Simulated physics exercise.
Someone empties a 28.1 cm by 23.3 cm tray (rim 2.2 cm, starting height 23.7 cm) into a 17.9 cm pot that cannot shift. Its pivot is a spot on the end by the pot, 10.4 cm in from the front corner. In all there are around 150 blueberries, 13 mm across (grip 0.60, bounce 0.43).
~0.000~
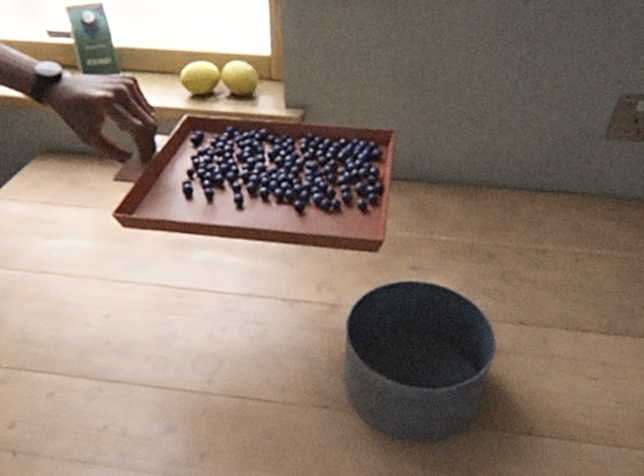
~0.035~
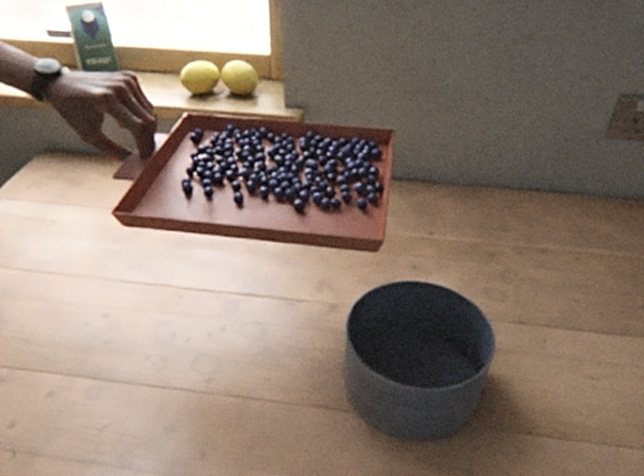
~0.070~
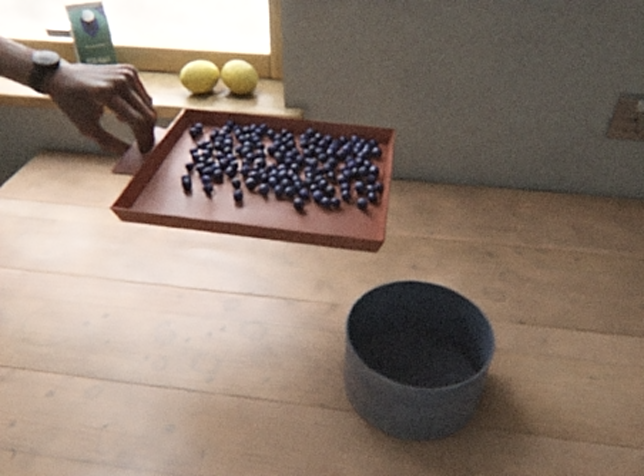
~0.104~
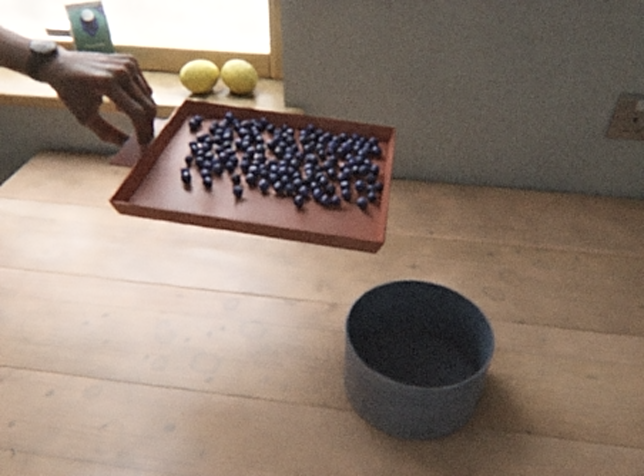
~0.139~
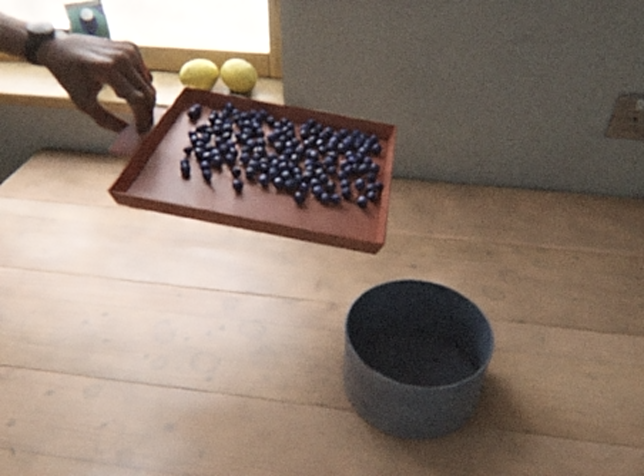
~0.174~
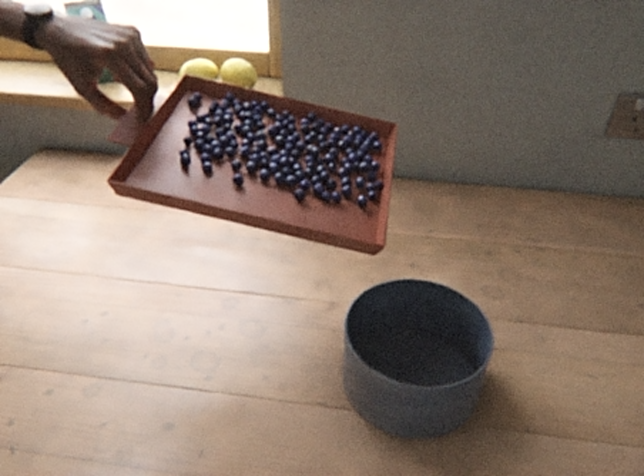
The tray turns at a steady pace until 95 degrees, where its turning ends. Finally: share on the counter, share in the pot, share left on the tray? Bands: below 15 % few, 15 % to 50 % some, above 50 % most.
Result: Counter: Few, pot: Most, left on the tray: Few.
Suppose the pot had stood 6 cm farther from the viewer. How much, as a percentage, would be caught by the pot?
Close to 55 per cent, then.
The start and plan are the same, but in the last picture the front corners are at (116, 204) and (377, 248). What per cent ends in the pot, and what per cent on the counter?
Split: Pot = 35, counter = 65.
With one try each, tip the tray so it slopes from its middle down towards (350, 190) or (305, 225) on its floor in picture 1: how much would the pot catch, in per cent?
Around 45 % for the first direction, around 40 % for the second.
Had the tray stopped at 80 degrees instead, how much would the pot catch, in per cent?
90 percent.
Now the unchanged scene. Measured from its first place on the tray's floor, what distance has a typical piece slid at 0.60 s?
Some 8 cm.
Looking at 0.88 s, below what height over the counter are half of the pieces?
Roughly 24 cm.
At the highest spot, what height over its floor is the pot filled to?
Height: Approx. 2.5 cm.
After 0.60 s, tilt 52 degrees; the tray holds 100 %, the pot 0 %.
Then, at 0.88 s, tilt 78 degrees; the tray holds 80 %, the pot 10 %.
After 1.26 s, tilt 95 degrees; the tray holds 5 %, the pot 70 %.
In the end, at 2.1 s, counter 10 %, pot 90 %, tray 0 %.
